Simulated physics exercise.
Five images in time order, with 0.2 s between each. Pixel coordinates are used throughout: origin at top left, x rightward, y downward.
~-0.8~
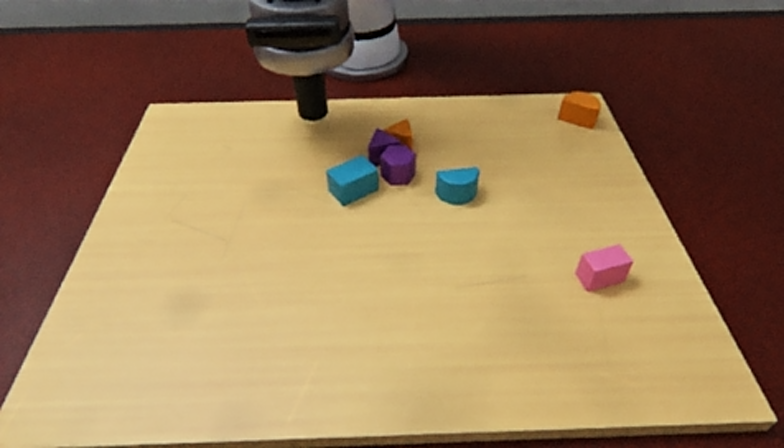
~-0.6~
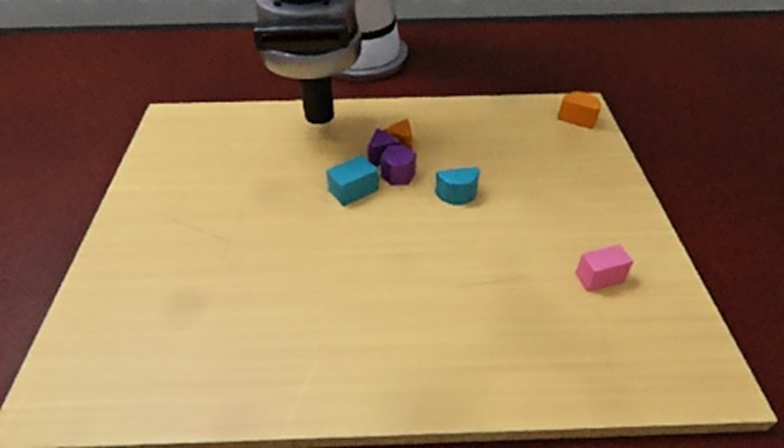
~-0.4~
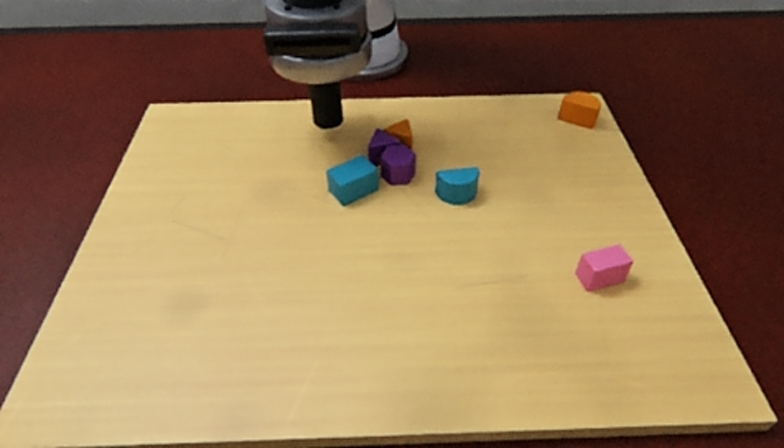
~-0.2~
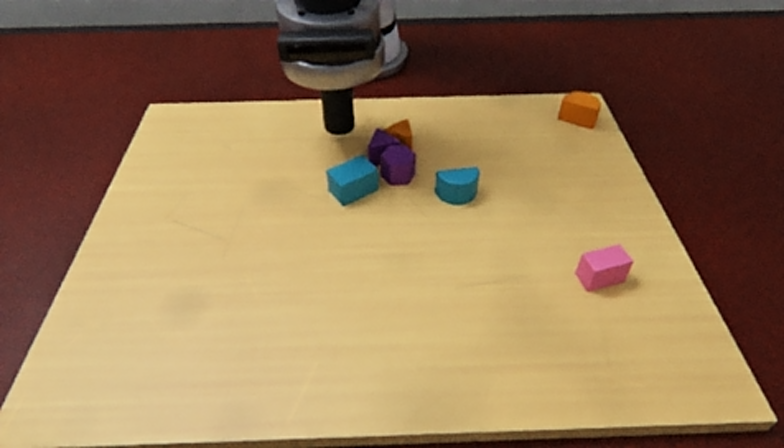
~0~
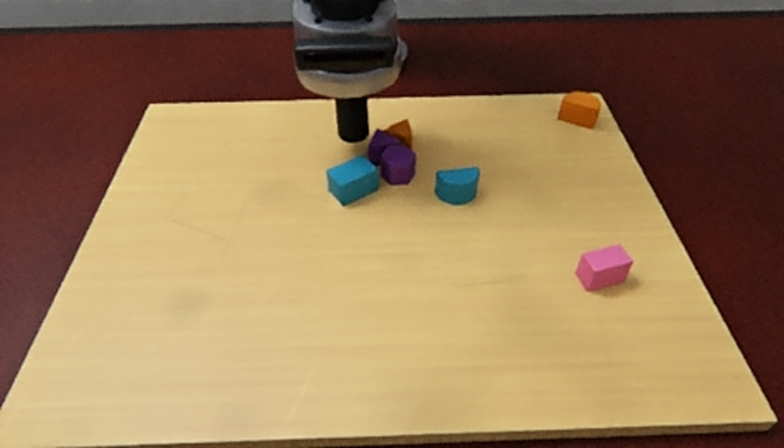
On a wooden board, a robot arm's dark tip moves slightly right beside still blocks.
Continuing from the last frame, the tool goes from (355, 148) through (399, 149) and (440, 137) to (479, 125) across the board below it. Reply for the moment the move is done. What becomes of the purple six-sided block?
Displaced, by a centimetre or more.
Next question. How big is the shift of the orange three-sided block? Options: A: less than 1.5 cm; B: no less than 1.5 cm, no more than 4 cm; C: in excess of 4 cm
(C)
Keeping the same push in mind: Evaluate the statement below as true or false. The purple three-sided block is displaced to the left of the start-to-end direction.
False.
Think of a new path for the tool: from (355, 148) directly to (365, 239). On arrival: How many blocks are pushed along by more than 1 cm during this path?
The count will be 1.
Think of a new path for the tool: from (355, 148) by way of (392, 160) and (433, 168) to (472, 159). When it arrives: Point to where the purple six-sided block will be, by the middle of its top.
It ends at (412, 170).
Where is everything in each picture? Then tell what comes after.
In the first frame, lower end of the tool (313, 113), tops of blocks, turquoise rectangular block (352, 169), purple three-sided block (382, 138), purple six-sided block (398, 154), orange three-sided block (401, 127).
In the second frame, tool (320, 116), blocks as before.
In the third frame, tool (328, 121), blocks as before.
In the fourth frame, tool (340, 126), blocks as before.
In the fifth frame, tool (354, 134), turquoise rectangular block (352, 169), purple three-sided block (382, 138), purple six-sided block (398, 154), orange three-sided block (401, 127).
What follows on the original path. One third of the way, tool (400, 135); purple three-sided block (414, 142), turned 50° clockwise; purple six-sided block (404, 159), turned 20° clockwise; orange three-sided block (432, 124).
Two thirds of the way, tool (442, 123); purple three-sided block (414, 142), turned 55° clockwise; purple six-sided block (404, 159), turned 20° clockwise; orange three-sided block (467, 120), turned 90° clockwise.
At the end, tool (480, 111); turquoise rectangular block not moved; purple three-sided block (414, 142), turned 55° clockwise; purple six-sided block (404, 159), turned 20° clockwise; orange three-sided block (489, 120), turned 130° clockwise.
